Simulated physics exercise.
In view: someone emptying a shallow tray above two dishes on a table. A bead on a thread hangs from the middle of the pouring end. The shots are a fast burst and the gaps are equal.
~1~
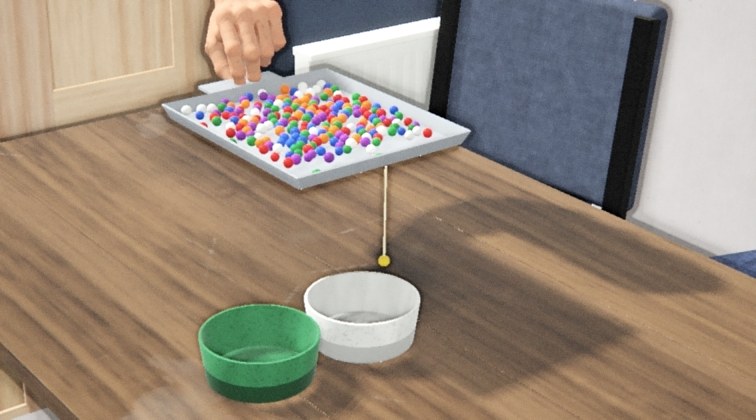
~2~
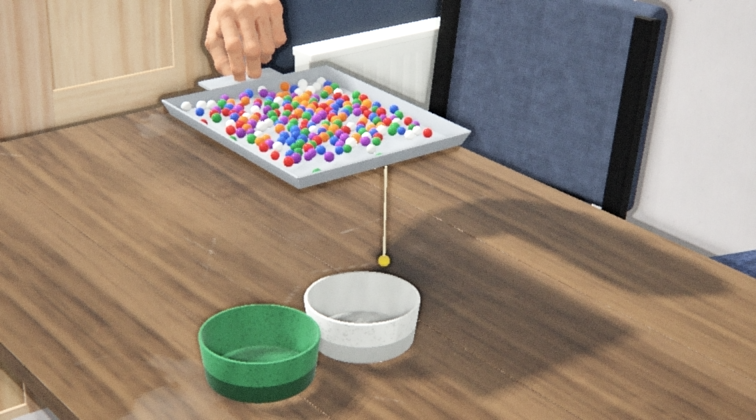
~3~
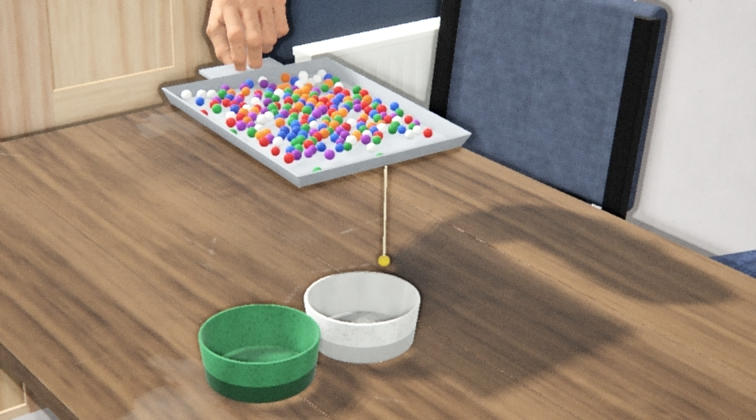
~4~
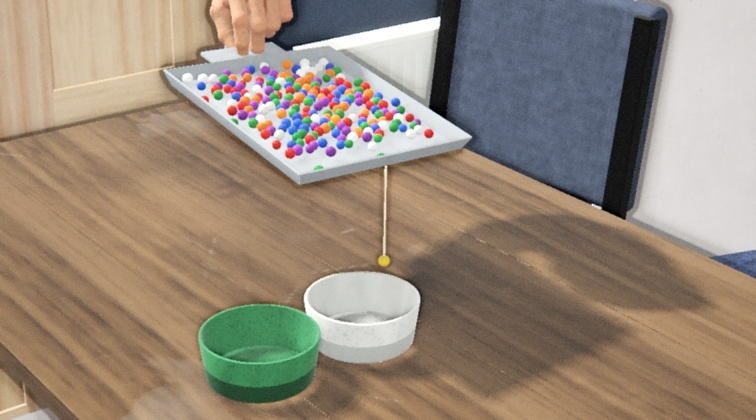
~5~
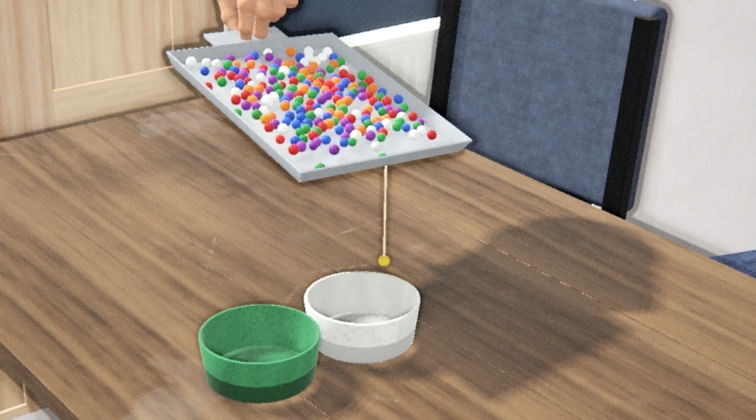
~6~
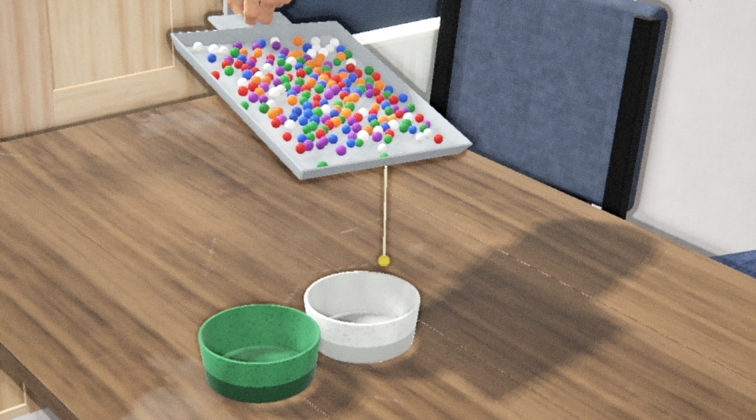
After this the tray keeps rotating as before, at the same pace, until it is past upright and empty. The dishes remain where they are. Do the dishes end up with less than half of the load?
The dishes will gather a lesser portion.
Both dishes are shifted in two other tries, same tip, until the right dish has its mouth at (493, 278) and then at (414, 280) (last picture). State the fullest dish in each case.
Placement one: The right-positioned dish. Placement two: The right-positioned dish.
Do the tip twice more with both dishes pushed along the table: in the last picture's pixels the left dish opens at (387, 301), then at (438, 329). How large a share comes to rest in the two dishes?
90 %, 10 %.
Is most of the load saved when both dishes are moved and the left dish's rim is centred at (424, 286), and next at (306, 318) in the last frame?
The dishes end up with the greater share in the first try and the lesser share in the second.
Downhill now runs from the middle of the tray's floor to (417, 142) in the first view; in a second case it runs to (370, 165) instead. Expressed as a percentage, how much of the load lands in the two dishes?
The share is 0 per cent in the first and 50 per cent in the second.
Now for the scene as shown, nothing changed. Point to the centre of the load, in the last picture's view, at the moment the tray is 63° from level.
The load is centred around (448, 208).
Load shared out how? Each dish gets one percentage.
The left dish has 0 per cent, the right dish has 0.
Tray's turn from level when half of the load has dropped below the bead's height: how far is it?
It is at around 65 degrees.
Shortly afterwards, tray tipped steeply; near half on the tray; only a few in the right dish; near a third outside both; near a quarter in the air.
Next, tray tipped past a quarter turn; a little in the right dish; all but a few outside both.
Some moments later, tray tipped past a quarter turn; a little in the right dish; all but a few outside both.
In the end, tray tipped past a quarter turn; none at all in the left dish; a little in the right dish; all but a few outside both.
